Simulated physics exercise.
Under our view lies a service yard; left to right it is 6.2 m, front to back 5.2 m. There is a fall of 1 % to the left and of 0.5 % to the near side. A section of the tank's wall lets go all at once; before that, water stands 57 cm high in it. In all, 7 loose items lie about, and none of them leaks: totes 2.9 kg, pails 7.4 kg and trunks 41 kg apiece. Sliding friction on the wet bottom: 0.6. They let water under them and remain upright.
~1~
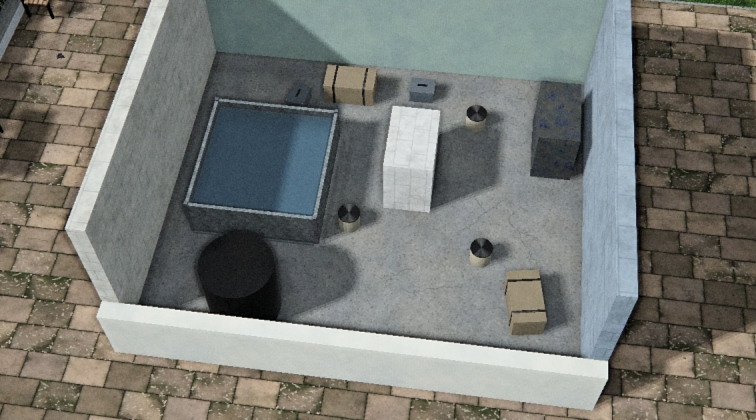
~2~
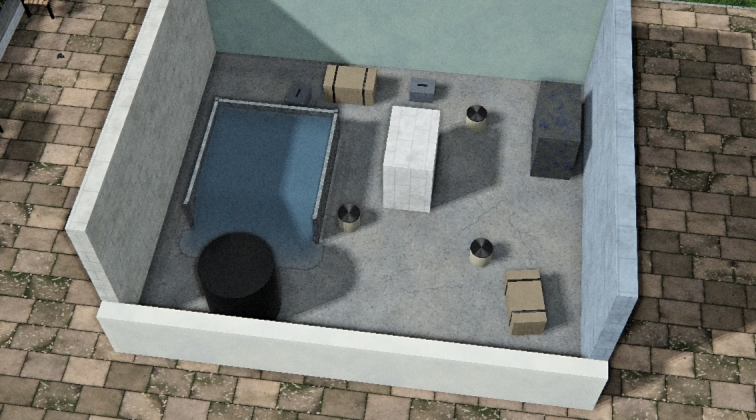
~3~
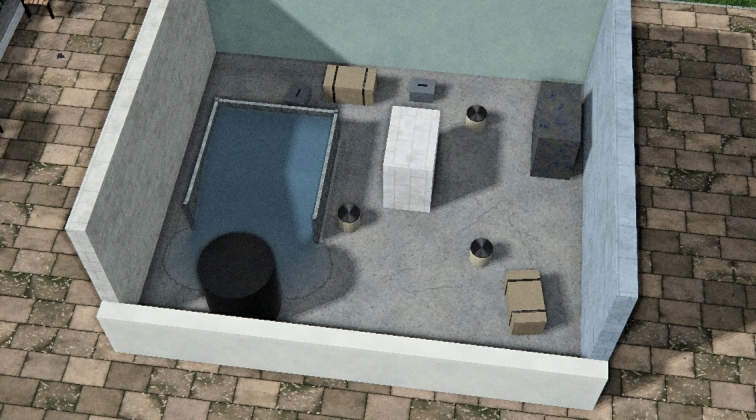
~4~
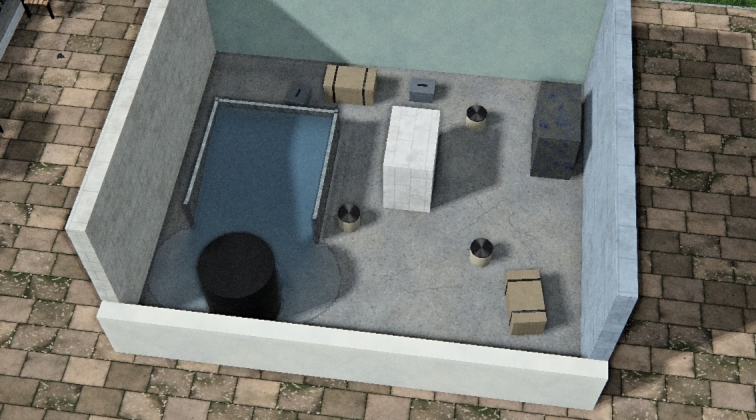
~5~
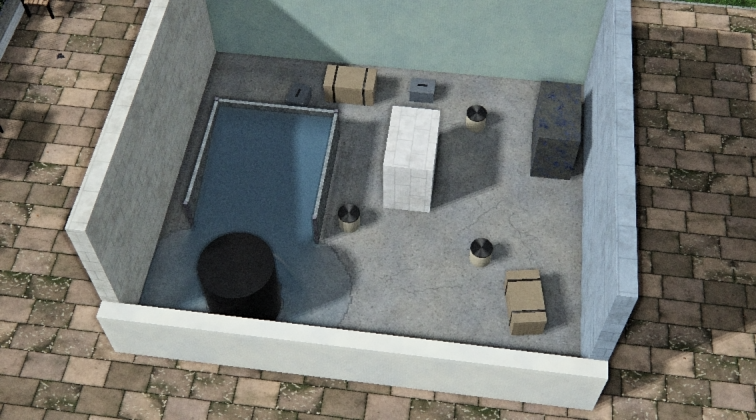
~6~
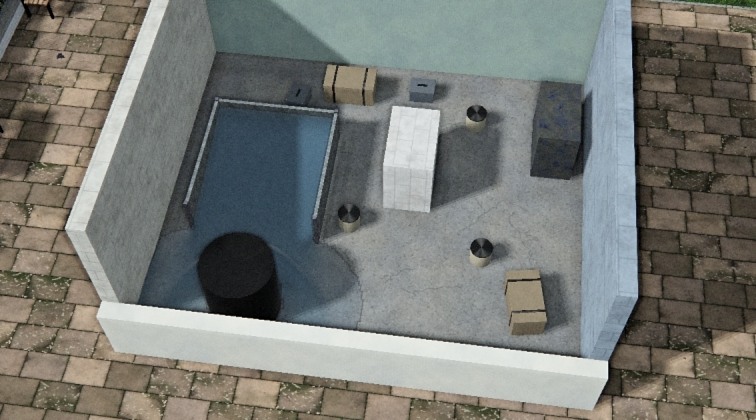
In a walled service yard scattered with boxes, metal pails and larger blocks, a square tank of blue water stands at the left behind a black cylinder. The tank's near wall gives way, and water spreads toward the viewer around the cylinder, widening more slowly while the loose items stay put.
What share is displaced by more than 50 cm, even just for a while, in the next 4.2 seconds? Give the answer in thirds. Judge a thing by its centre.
Under a third.
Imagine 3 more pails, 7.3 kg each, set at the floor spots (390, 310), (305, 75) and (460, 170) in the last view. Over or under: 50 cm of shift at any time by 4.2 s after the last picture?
Result, in sequence: Above the mark / below the mark / below the mark.
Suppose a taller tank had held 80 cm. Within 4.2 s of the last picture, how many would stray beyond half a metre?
Count: 2.
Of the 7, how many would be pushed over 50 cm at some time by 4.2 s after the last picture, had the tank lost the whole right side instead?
You'd get 6 in that case.
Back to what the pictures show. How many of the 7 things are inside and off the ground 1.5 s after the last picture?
The number is 0.
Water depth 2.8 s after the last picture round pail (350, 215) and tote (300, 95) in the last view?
I'd put it at 0 cm and 0 cm respectively.
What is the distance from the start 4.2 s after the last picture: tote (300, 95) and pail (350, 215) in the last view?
Going in order, that's 0 cm for one and 0 cm for the other.
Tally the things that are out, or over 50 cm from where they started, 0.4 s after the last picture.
0 in all.
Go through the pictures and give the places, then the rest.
A tote at (298, 93) rests on the ground; a tote at (423, 85) rests on the ground; 3.4 m2 under water; 0 of 7 have shifted, in the first frame.
A tote at (298, 93) rests on the ground; a tote at (423, 85) rests on the ground; 4.3 m2 under water; 0 of 7 have shifted, in the second frame.
A tote at (298, 93) rests on the ground; a tote at (423, 85) rests on the ground; 5.3 m2 under water; 0 of 7 have shifted, in the third frame.
A tote at (298, 93) rests on the ground; a tote at (423, 85), on the bottom; water covers 6.2 m2; 0 of 7 have shifted, in the fourth frame.
A tote at (298, 93) rests on the ground; a tote at (423, 85) rests on the ground; water covers 7.0 m2; 0 of 7 have shifted, in the fifth frame.
A tote at (298, 93) rests on the ground; a tote at (423, 85), on the bottom; water covers 7.4 m2; 0 of 7 have shifted, in the sixth frame.
Then, 0.4 s after the last picture 0 of 7 are over 50 cm from their spots; 0 afloat.
Then, 1.5 s after the last picture 0 of 7 are over 50 cm from their spots; 0 afloat.
Then, 2.8 s after the last picture 1 of 7 are over 50 cm from their spots; 0 afloat.
Then, 4.2 s after the last picture 1 of 7 are over 50 cm from their spots, and 1 have been at some point; 0 afloat.
